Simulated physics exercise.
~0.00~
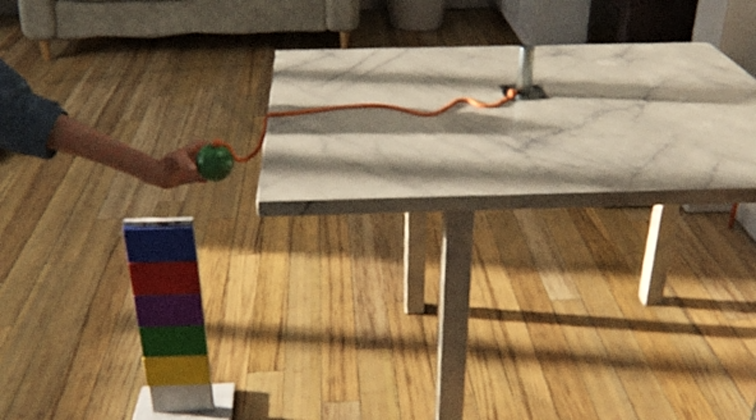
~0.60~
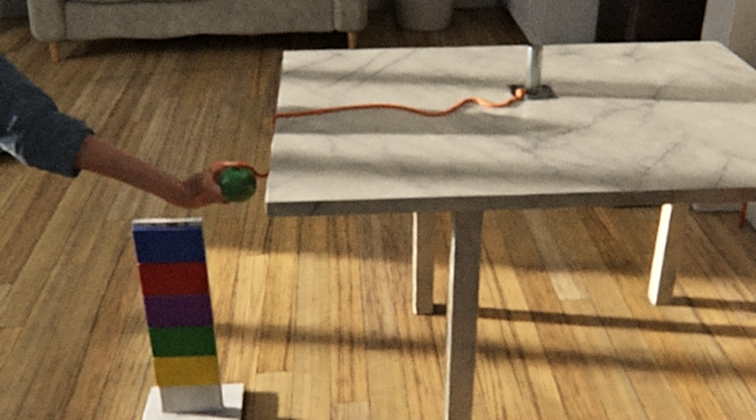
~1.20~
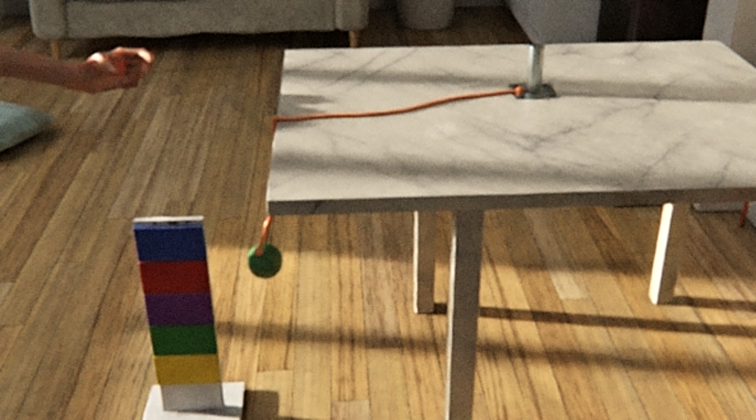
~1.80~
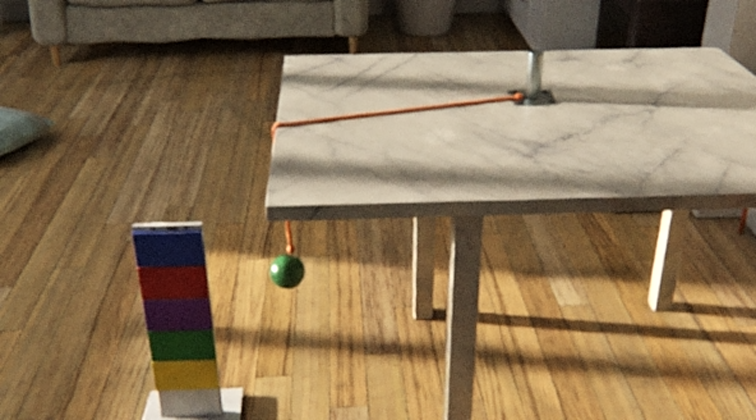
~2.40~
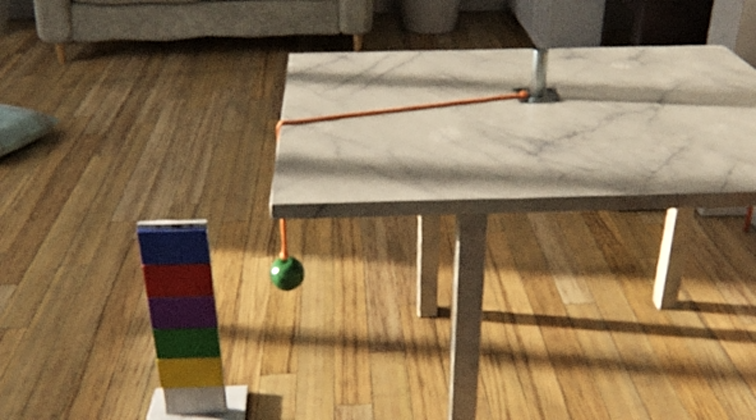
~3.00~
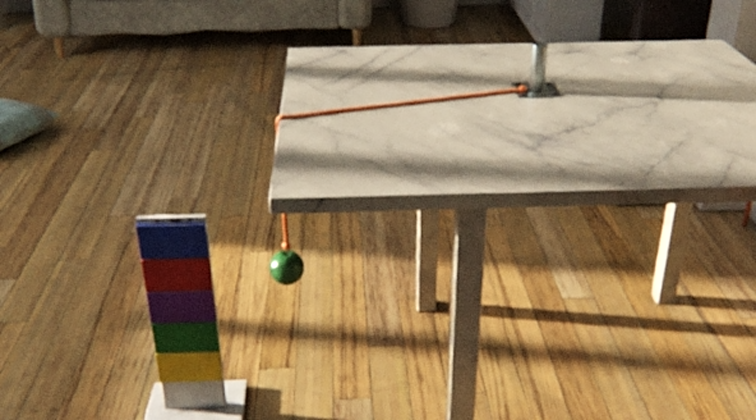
A hand releases a green ball on an orange cord, leaving it hanging level with red.
